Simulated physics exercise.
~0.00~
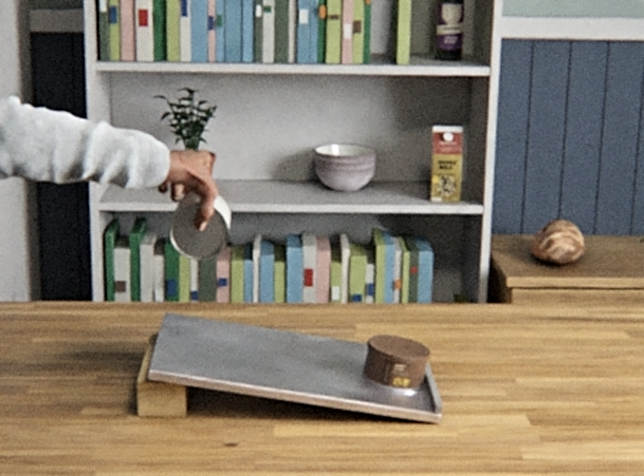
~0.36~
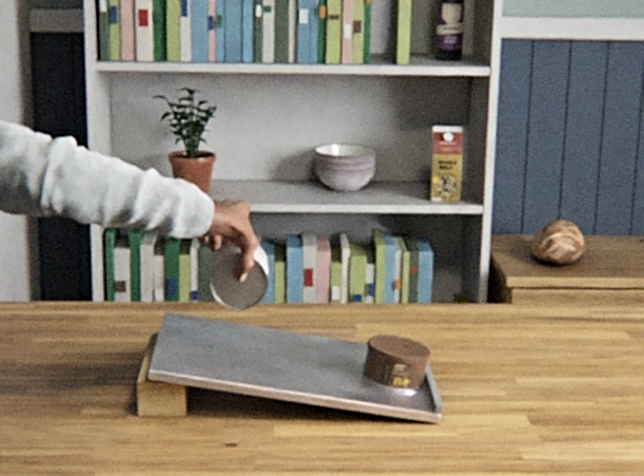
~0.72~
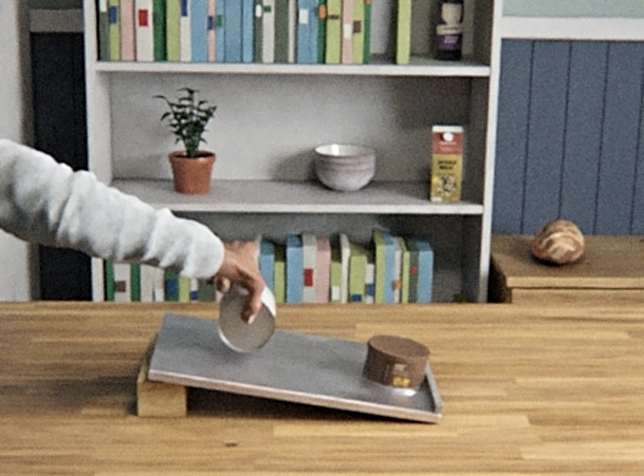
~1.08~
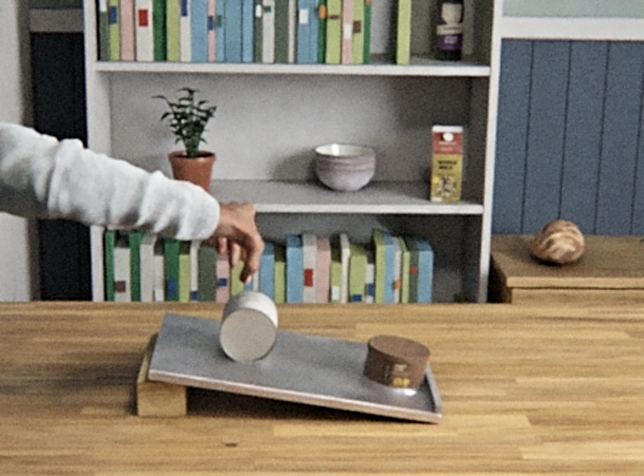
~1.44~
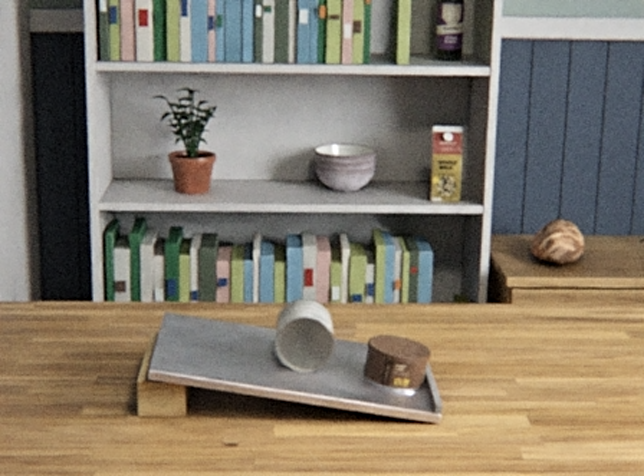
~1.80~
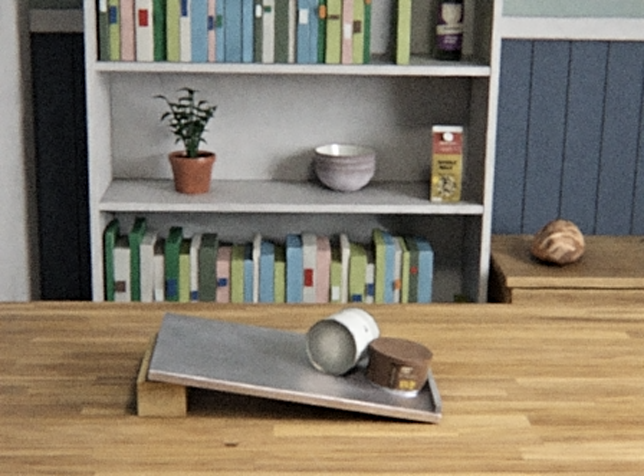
At the start, a hand in a pale sleeve holds a white tin above a tilted metal board propped on a wooden block, with a brown tub resting near its lower right end. The hand moves the tin right and down until it meets the upper part of the slope. Then the fingers let go and draw back, and the arm leaves the view. The tin, lying on its side, rolls down the board to the right. It ends up against the brown tub, turned at an angle, while the tub stays about where it was.
